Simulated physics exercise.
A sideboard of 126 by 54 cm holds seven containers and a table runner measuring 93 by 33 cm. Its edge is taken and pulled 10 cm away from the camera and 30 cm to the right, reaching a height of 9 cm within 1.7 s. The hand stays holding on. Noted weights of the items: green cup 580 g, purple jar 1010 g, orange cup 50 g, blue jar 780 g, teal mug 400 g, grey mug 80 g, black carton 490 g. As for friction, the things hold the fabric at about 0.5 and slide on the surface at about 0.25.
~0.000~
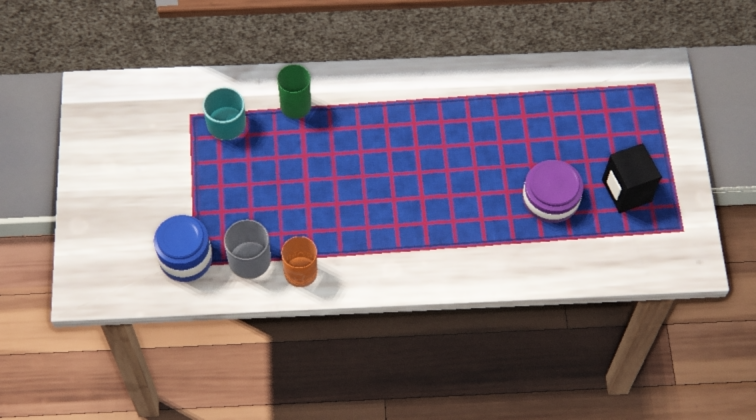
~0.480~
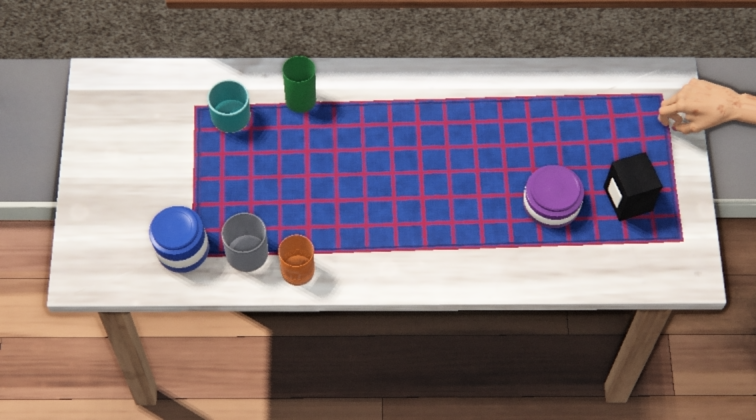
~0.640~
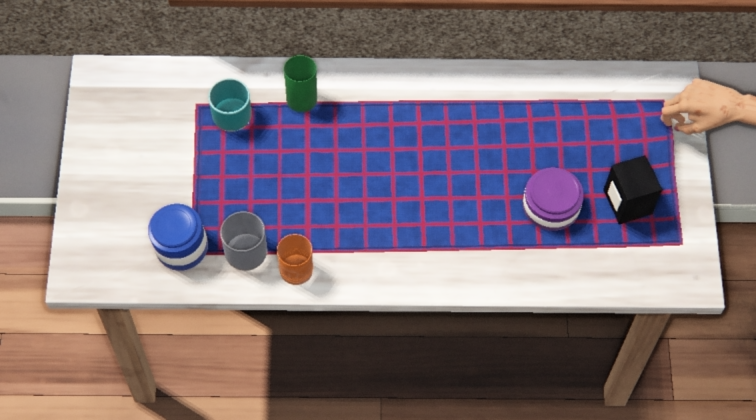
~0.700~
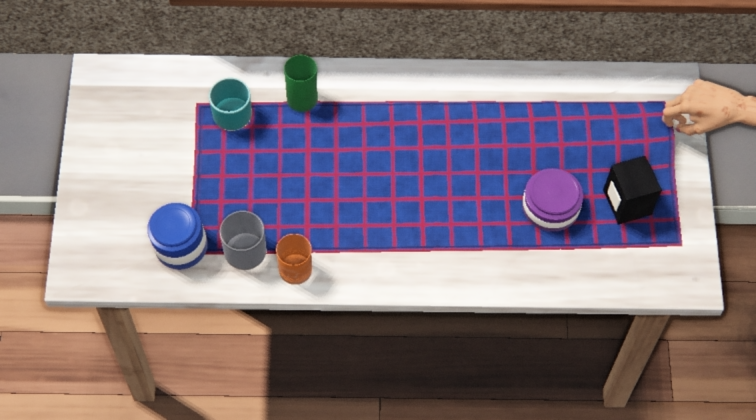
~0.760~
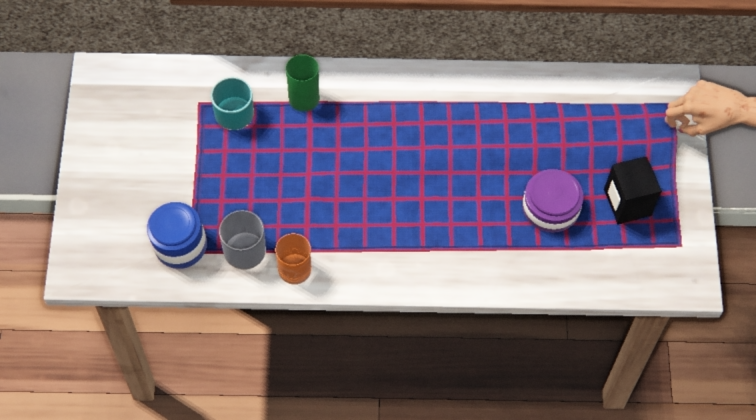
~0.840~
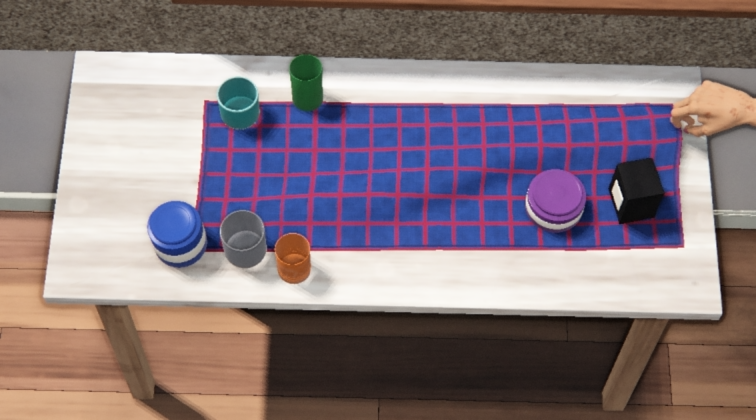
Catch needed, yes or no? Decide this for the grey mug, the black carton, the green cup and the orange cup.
Catch needed: Grey mug no; black carton yes; green cup no; orange cup no.
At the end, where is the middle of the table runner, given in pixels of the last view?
Close to (627, 111) in pixels.
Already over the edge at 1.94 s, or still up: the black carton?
Black carton already down.
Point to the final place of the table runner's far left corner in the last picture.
In the final picture you'd find it somewhere near (382, 108).
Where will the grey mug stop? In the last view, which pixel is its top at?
In the last view, the top sits at about (361, 232).
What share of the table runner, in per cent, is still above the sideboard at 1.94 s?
I'd estimate close to 80 per cent.
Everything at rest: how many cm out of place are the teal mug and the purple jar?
About: Teal mug 35 cm, purple jar off the top.
By 1.2 s, 95 % of the table runner is still over the top; black carton 9 cm off its start, grey mug 5 cm off its start, green cup on its side, 5 cm off its start.
By 1.6 s, 85 % of the table runner is still over the top; black carton 21 cm off its start, grey mug 13 cm off its start, green cup on its side, 6 cm off its start.
By 1.9 s, 80 % of the table runner is still over the top; black carton over the edge, grey mug 19 cm off its start at (347, 227), green cup on its side, 6 cm off its start at (316, 67).
By 2.3 s, 65 % of the table runner is still over the top; black carton over the edge, grey mug 22 cm off its start, green cup on its side, 6 cm off its start.
By 3.9 s, 65 % of the table runner is still over the top; black carton over the edge, grey mug 22 cm off its start at (361, 232), green cup on its side, 6 cm off its start at (316, 67), orange cup 5 cm off its start at (316, 257).
